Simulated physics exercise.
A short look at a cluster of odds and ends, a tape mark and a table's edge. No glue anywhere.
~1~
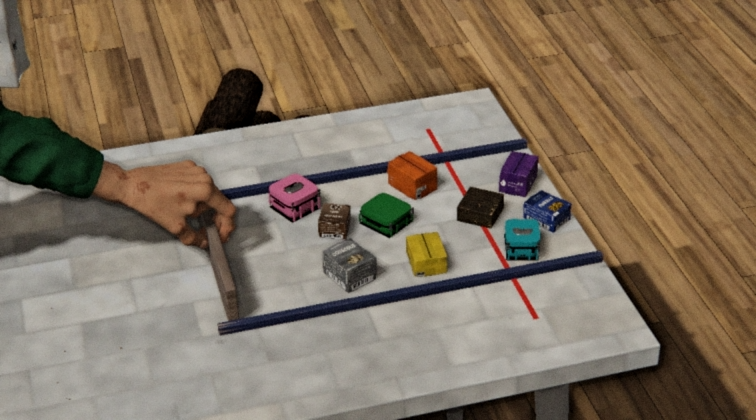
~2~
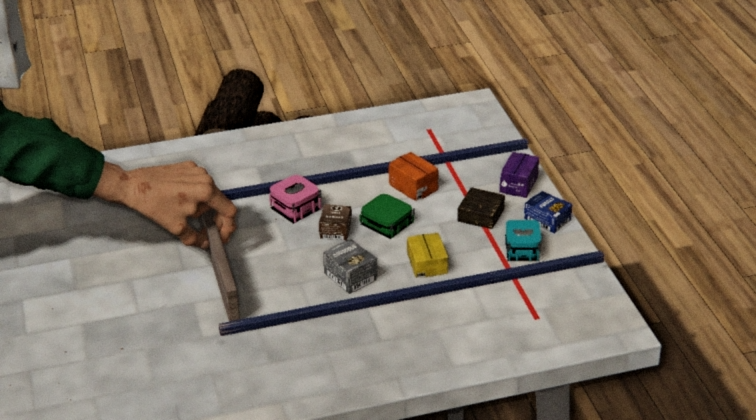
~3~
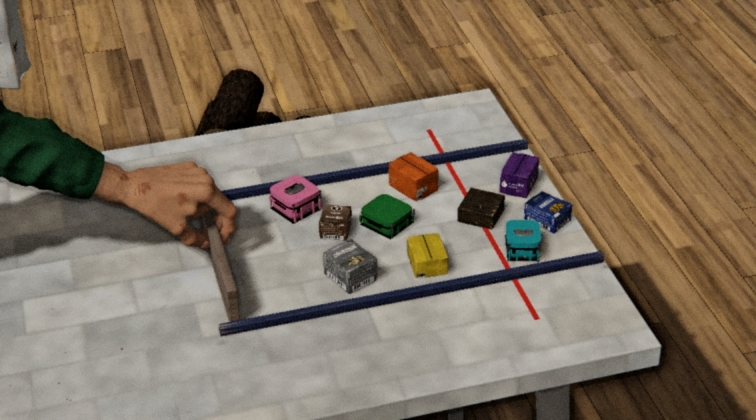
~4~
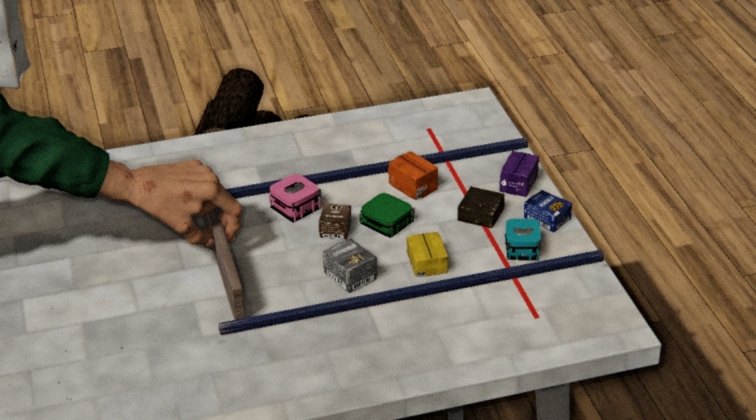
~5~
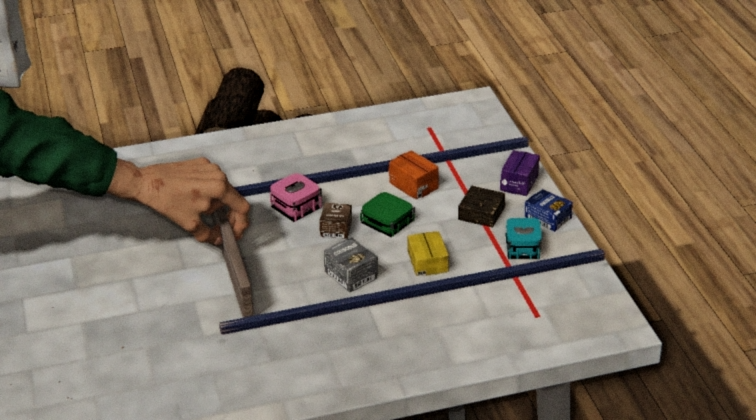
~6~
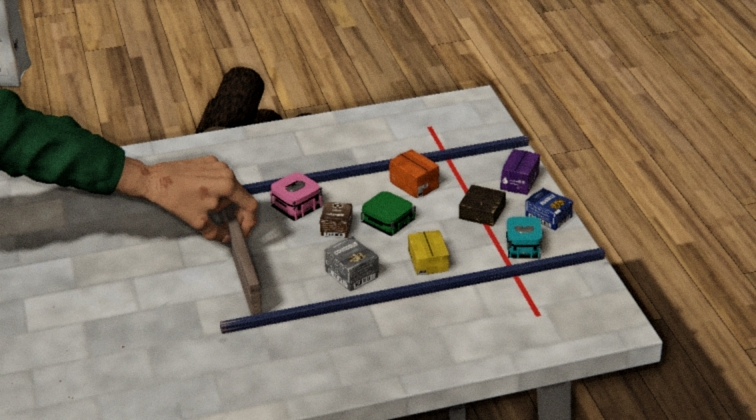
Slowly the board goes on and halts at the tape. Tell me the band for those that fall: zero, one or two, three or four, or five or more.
In the end the number that fall off is one or two.
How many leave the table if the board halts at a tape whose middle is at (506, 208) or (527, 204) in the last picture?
Try by try, 4 and 6.
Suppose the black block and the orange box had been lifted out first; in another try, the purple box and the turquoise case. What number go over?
First 0, then 1.
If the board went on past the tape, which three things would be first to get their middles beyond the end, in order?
They are the blue box, then the turquoise case, then the black block.
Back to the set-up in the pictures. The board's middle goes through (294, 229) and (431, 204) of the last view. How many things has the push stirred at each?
At the one place 1, at the other 9.
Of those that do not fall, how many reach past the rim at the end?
Overhanging: 3.
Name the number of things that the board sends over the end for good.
Fallen: 1.
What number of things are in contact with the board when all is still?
The number is 3.
Early on, none off yet; blue box at rest near (549, 209); purple box at rest near (520, 172); turquoise case at rest near (524, 238).
A while later, none off yet; blue box travelled a little near (570, 209); purple box at rest near (520, 172); turquoise case travelled about its own width near (546, 233).
Finally, the number that fall off is one or two; lost, blue box.
